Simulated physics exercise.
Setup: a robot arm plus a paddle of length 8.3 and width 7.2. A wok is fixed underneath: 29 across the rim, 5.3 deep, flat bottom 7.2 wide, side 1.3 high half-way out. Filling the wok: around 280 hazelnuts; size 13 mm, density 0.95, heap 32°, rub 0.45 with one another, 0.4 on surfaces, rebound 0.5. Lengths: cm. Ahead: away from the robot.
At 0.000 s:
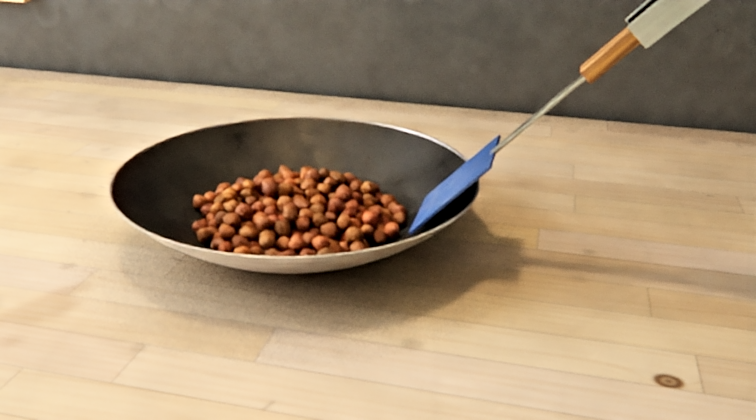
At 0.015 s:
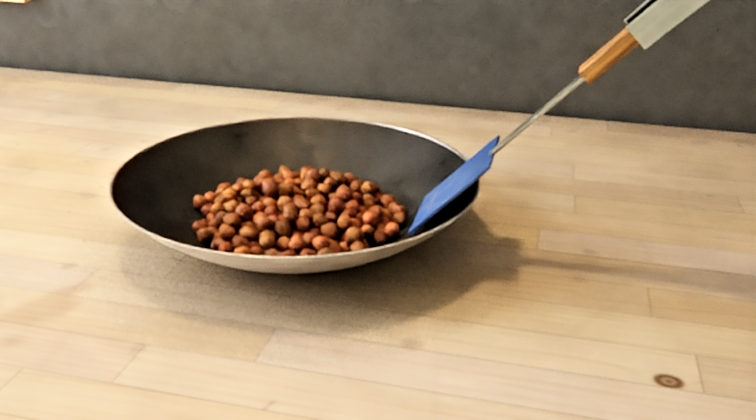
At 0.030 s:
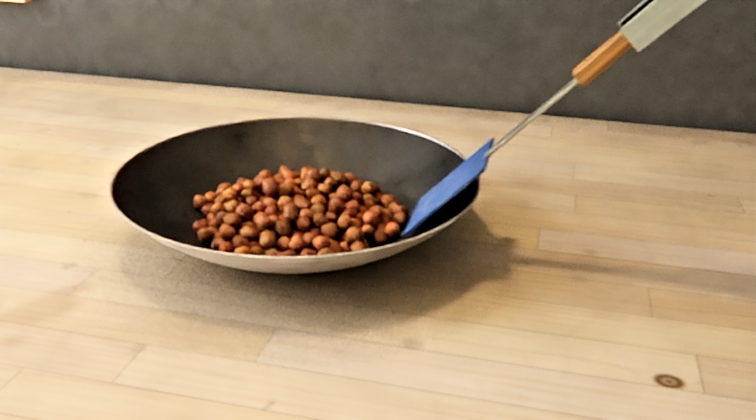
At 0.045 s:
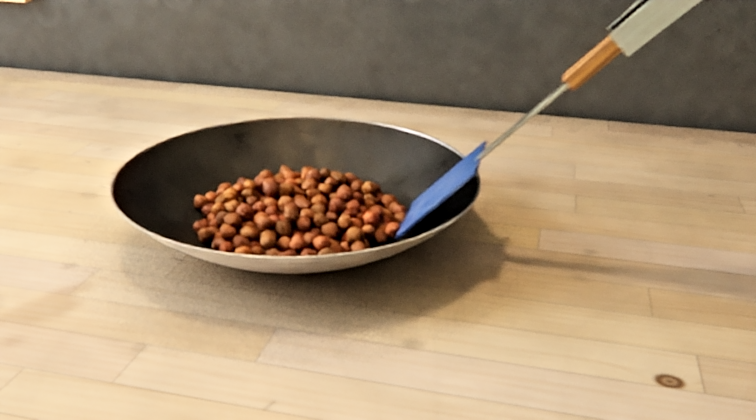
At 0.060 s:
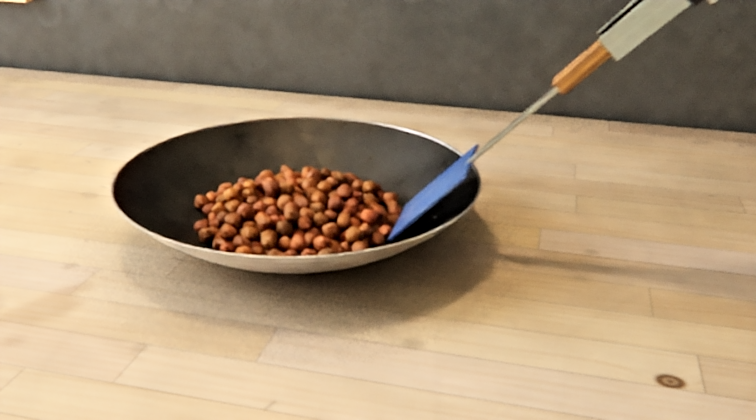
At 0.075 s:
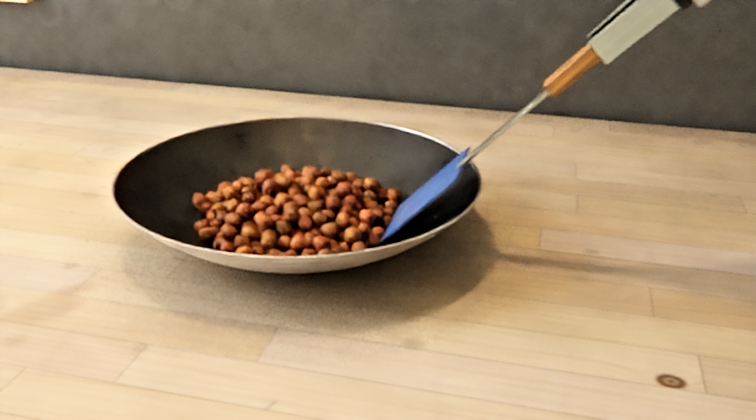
A blue paddle on a robot arm starts at the right inside edge of a dark wok heaped with hazelnuts on a wooden surface. The arm slides it slowly a short way left and slightly down, until its lower edge is against the right side of the heap, which barely shifts.
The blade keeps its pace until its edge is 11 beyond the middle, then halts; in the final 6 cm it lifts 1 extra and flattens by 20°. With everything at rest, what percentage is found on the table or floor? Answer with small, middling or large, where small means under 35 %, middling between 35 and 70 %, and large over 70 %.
It is small.
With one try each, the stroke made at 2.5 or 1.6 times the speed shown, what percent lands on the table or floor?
About 45 and 20 per cent.
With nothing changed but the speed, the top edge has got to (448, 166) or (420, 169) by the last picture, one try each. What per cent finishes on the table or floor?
Near 25 per cent in the first try and near 40 per cent in the second.
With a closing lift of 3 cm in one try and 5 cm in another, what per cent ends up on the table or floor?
Roughly 20 % and then 15 %.
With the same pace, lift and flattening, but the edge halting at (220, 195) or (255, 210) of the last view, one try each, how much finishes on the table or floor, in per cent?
Respectively about 0 and 0 percent end on the table or floor.
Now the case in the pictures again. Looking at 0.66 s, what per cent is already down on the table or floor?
Estimate: About 15 percent.
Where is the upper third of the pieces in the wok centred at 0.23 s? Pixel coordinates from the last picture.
Roughly pixel (229, 190).
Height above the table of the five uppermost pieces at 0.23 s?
Around 5 cm above the table.
By 0.23 s, sloping 47°, highest piece 5 above the table; 279 in the wok.
By 0.38 s, sloping 42°, highest piece 7 above the table; 279 in the wok.
By 0.66 s, sloping 27°, highest piece 7 above the table; 239 in the wok, 37 on the table or floor, 3 on the blade or in flight.
By 1.71 s, sloping 27°, highest piece 7 above the table; 238 in the wok, 41 on the table or floor.
Final count, 238 in the wok, 41 on the table or floor. That is 15 % on the table or floor.
